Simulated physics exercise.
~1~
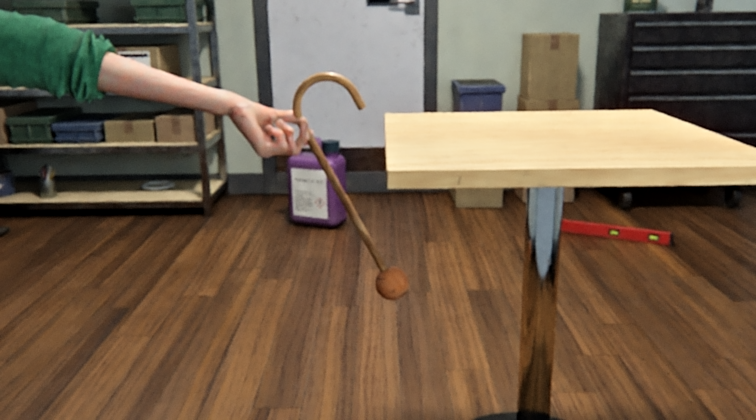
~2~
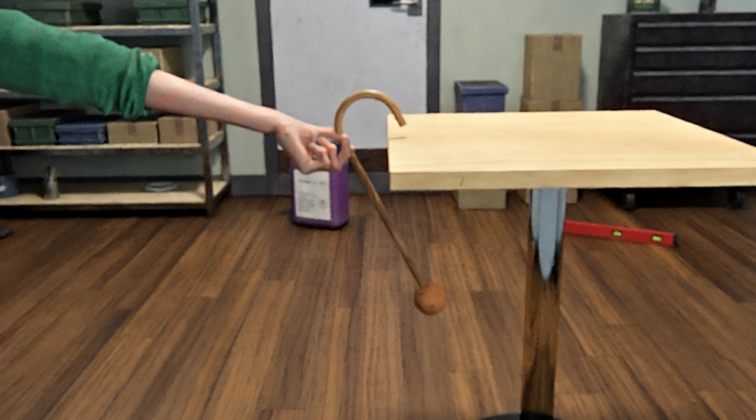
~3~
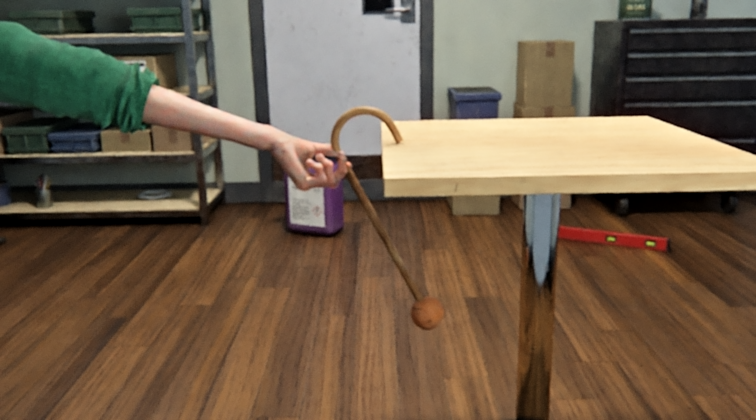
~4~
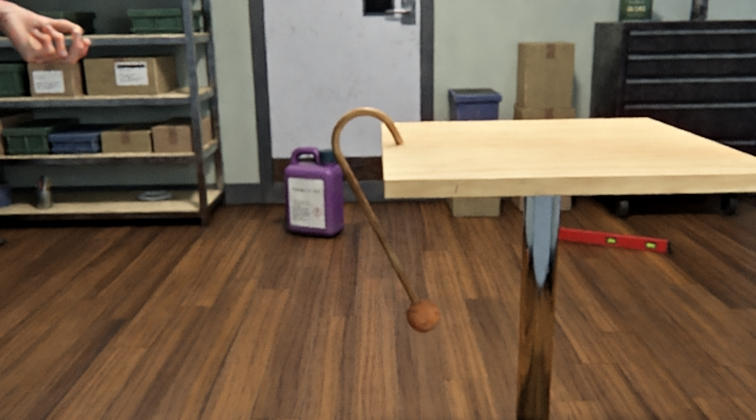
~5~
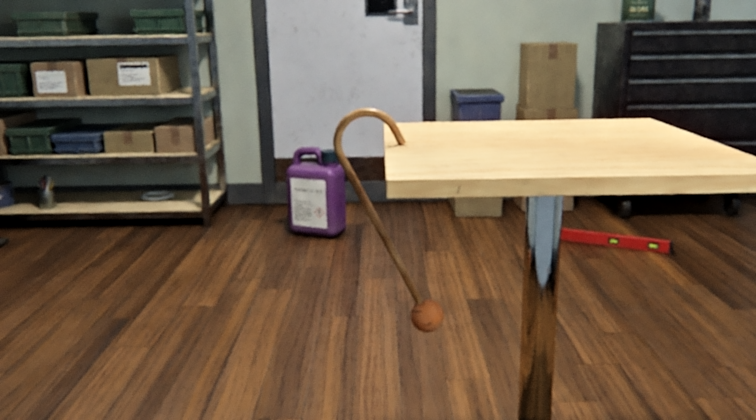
A hand in a green sleeve moved a thin stick with a curved handle and an orange ball at its lower end to the right, hooked it over the table's edge, then let go and drew back, and it stayed hanging there.
